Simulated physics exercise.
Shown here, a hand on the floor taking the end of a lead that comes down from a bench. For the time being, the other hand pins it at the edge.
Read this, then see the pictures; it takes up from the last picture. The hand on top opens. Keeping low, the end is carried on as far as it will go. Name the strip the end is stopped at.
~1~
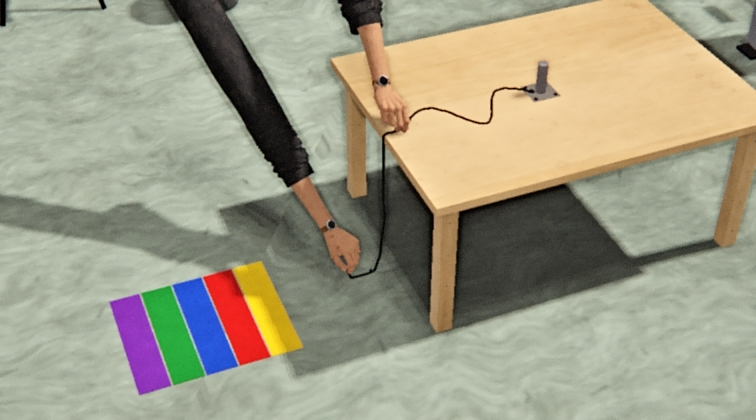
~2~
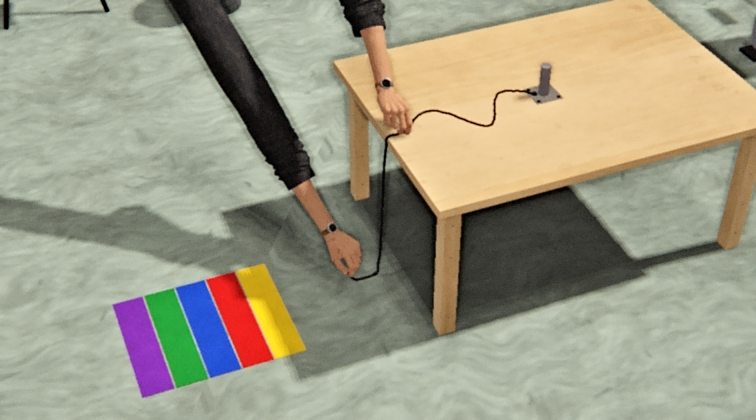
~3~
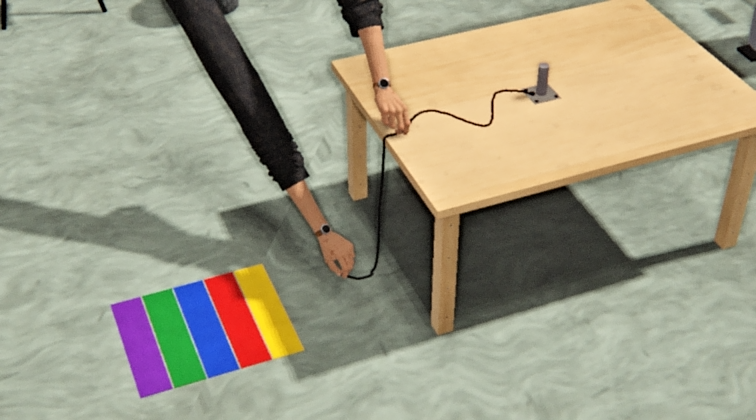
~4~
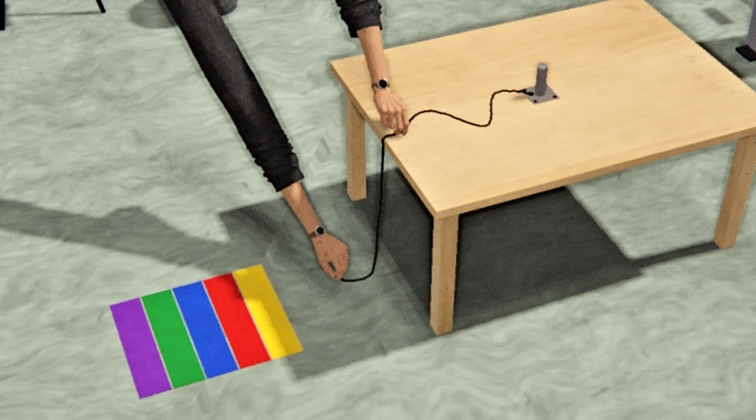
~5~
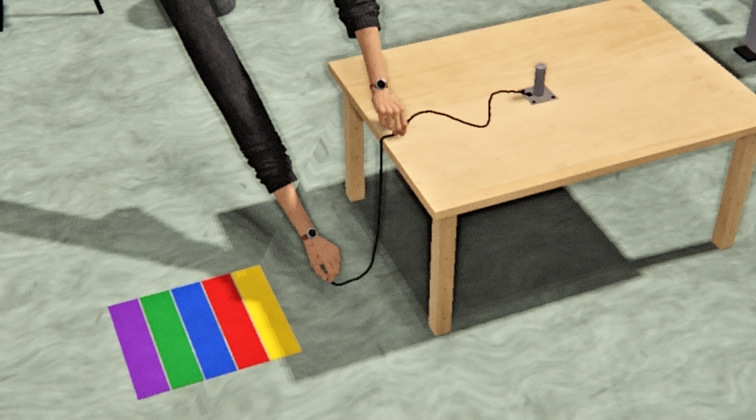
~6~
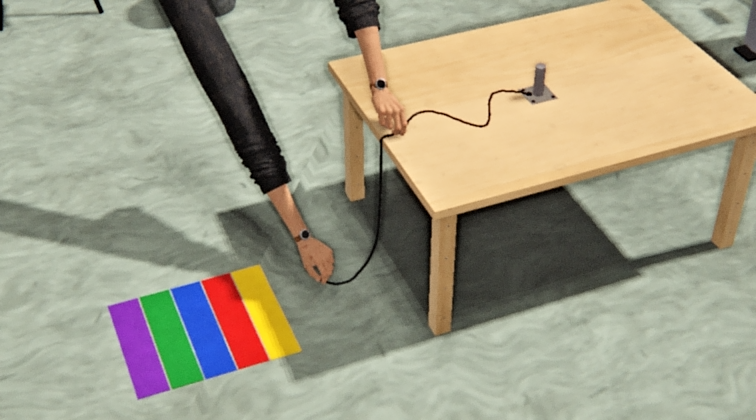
Green.
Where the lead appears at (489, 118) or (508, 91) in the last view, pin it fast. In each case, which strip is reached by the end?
In order, blue and green.
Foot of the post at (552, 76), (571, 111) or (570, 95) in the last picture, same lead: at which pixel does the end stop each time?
Going by the last picture, roughly (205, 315), (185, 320) and (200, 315).
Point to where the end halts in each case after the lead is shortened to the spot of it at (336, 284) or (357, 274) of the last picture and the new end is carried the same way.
For the first cut it's about (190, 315), and for the second about (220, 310).
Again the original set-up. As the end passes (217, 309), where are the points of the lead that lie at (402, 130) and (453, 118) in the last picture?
Roughly (372, 174) for the first and (413, 130) for the second.
A little later, end near (217, 309); over red.
Next, end near (185, 318); over blue.
When it is tight, end near (165, 324); over green. It gets as far as the green strip.
